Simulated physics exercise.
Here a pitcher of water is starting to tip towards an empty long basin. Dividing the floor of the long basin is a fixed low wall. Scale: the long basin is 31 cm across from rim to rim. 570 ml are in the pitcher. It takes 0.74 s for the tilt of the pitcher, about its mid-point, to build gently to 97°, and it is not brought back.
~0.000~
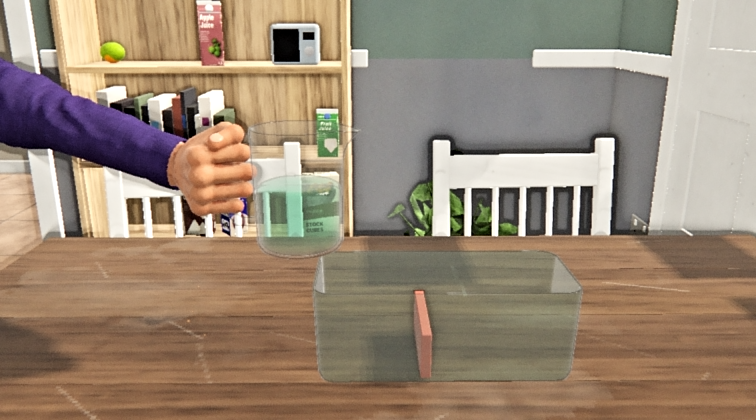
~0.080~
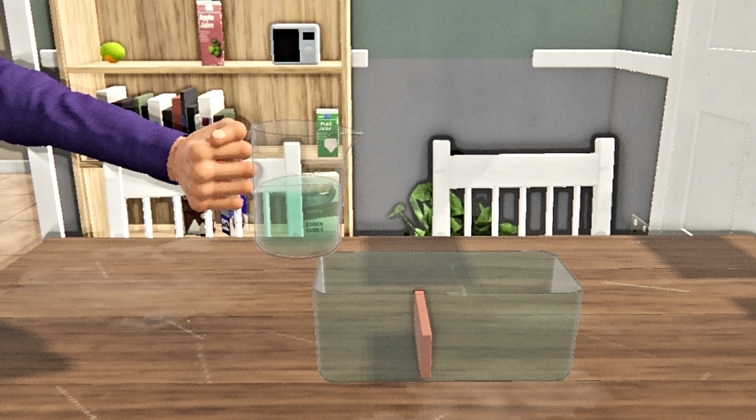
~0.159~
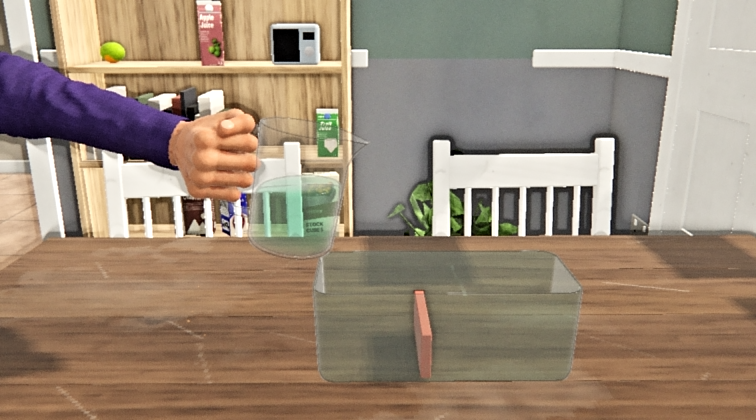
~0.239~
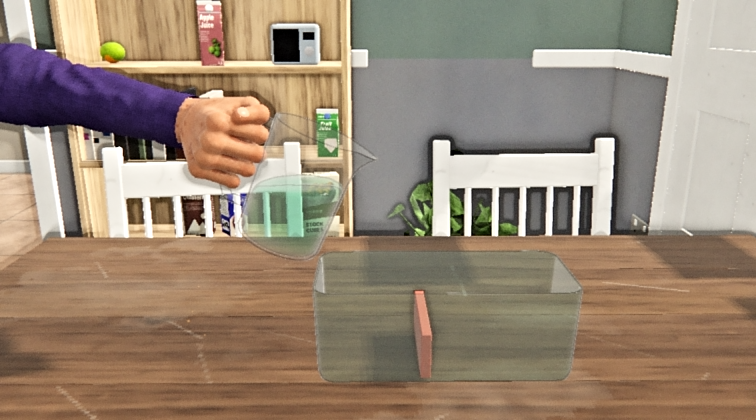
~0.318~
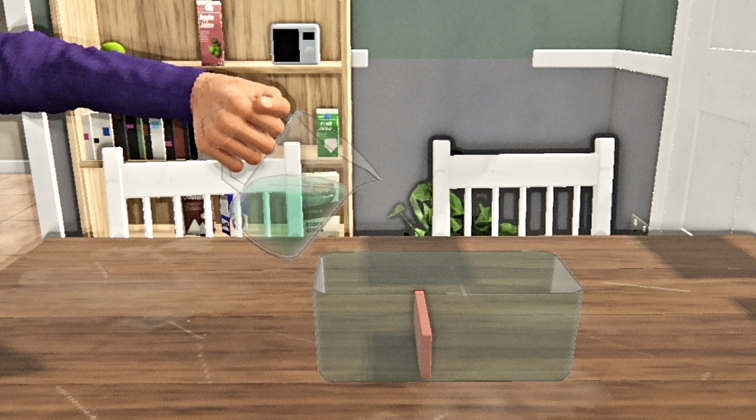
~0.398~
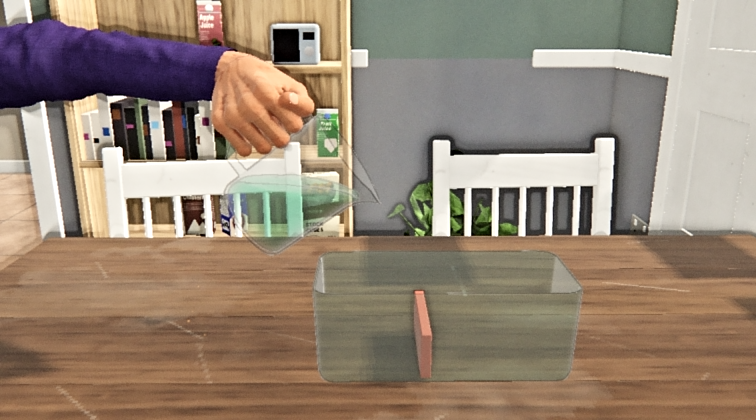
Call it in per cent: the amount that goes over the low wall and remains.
I would put it at about 8 per cent.
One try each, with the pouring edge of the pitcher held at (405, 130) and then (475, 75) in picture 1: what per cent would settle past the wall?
Try 1: Approx. 95 %; try 2: Approx. 85 %.
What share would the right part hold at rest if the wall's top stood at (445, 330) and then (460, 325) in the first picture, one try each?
10 % and 5 %.
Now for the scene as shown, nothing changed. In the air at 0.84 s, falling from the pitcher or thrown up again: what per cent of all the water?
Roughly 12 per cent.
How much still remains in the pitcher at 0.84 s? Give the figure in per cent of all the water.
32 %.
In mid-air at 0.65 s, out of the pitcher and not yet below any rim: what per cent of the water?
Estimate: Some 16 % of the total.
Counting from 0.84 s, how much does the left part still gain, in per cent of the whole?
Around 36 in a hundred.
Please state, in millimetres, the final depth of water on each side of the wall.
Once settled, the left stands around 34 mm and the right around 2 mm.
By 0.65 s the tilt is 94° and 73 per cent is still to pour, 12 is left of the wall and 0 right of it.
By 0.84 s the tilt is 97° and 31 per cent is still to pour, 55 is left of the wall and 3 right of it.
By 1.03 s the tilt is 97° and 12 per cent is still to pour, 75 is left of the wall and 7 right of it.
By 1.24 s the tilt is 97° and 4 per cent is still to pour, 86 is left of the wall and 7 right of it.
At rest 91 per cent lies left of the wall, 8 right of it and 2 outside.
